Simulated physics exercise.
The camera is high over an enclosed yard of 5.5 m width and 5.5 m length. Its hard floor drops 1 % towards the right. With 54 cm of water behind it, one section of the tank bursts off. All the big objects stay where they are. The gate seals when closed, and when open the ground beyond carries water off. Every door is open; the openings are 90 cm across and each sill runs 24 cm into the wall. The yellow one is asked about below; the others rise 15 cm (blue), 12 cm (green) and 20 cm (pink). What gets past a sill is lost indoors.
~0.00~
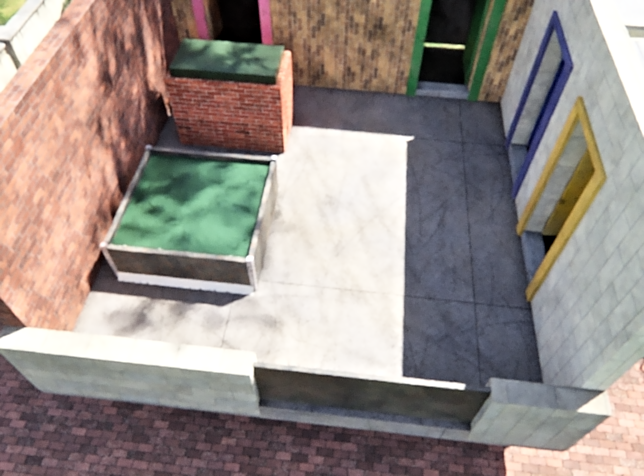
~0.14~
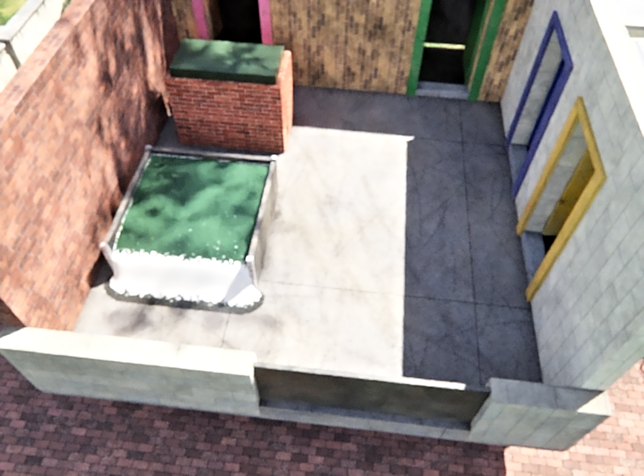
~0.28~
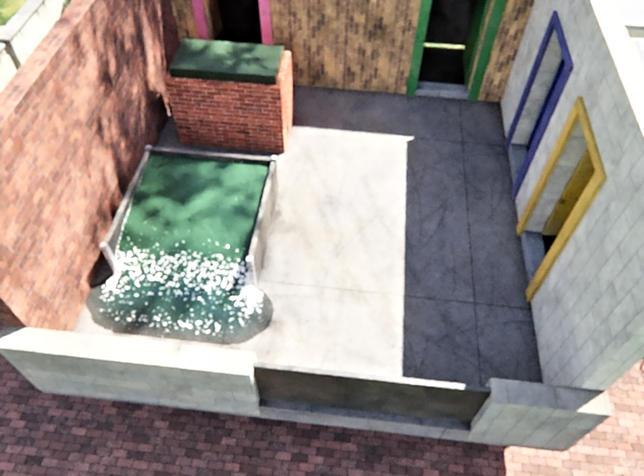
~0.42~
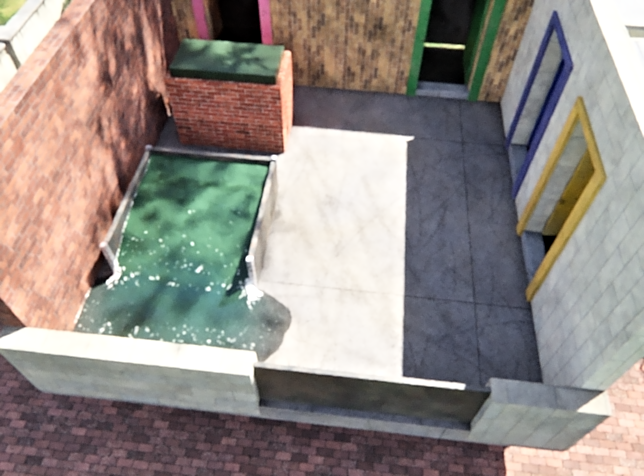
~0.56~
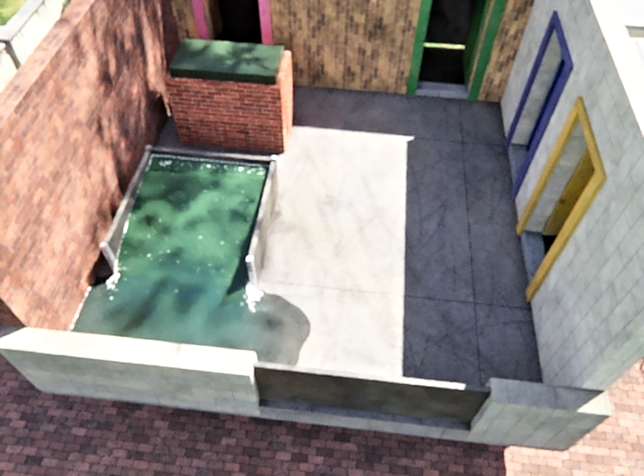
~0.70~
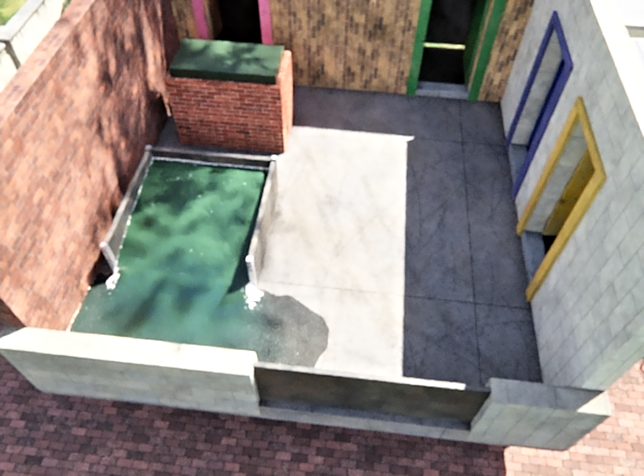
Green water bursts from the near side of a raised tank at the left of a walled yard, seen from high above by a still camera. A red brick block with a green top stands behind it, with pink and green doorways at the back and blue and yellow ones at the right. White froth tumbles out first, then thins as a smooth green sheet spreads along the near wall and creeps rightward over the pale floor.
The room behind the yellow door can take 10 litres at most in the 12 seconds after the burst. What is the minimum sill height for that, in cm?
At least 10.5 cm or so.
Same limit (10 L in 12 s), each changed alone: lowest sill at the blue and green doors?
About 7.5 cm at blue and 9.5 cm at green.
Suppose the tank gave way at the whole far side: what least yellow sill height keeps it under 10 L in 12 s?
Some 7.0 cm.
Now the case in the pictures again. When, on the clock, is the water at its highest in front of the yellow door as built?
Around 3.6 s.
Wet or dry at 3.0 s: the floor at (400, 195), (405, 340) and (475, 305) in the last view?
In that order: Not reached, flooded, flooded.
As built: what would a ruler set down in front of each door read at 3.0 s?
In cm: Blue 0, yellow 12, green 0, pink 0.
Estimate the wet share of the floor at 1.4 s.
Some 15 per cent of it.
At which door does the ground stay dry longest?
The green one.
After 1.4 s water covers 15 % of the floor, deepest (43 cm) near (76, 363); it has not reached the yellow door.
After 3.0 s water covers 45 % of the floor, deepest (25 cm) near (541, 417); 12 cm at the yellow door, 0 litres in over its 13 cm sill.
After 12.0 s water covers 100 % of the floor, deepest (10 cm) near (498, 118); 6 cm at the yellow door, 2 litres in over its 13 cm sill.
At the yellow door as built, the water arrived by 2.7 s and peaked near 15 cm at 3.6 s.
Run again over the same 12 s with other heights there, 20 litres in over 9 cm, 5 litres over 12 cm. The limit of 10 litres is kept from about 10.5 cm up.
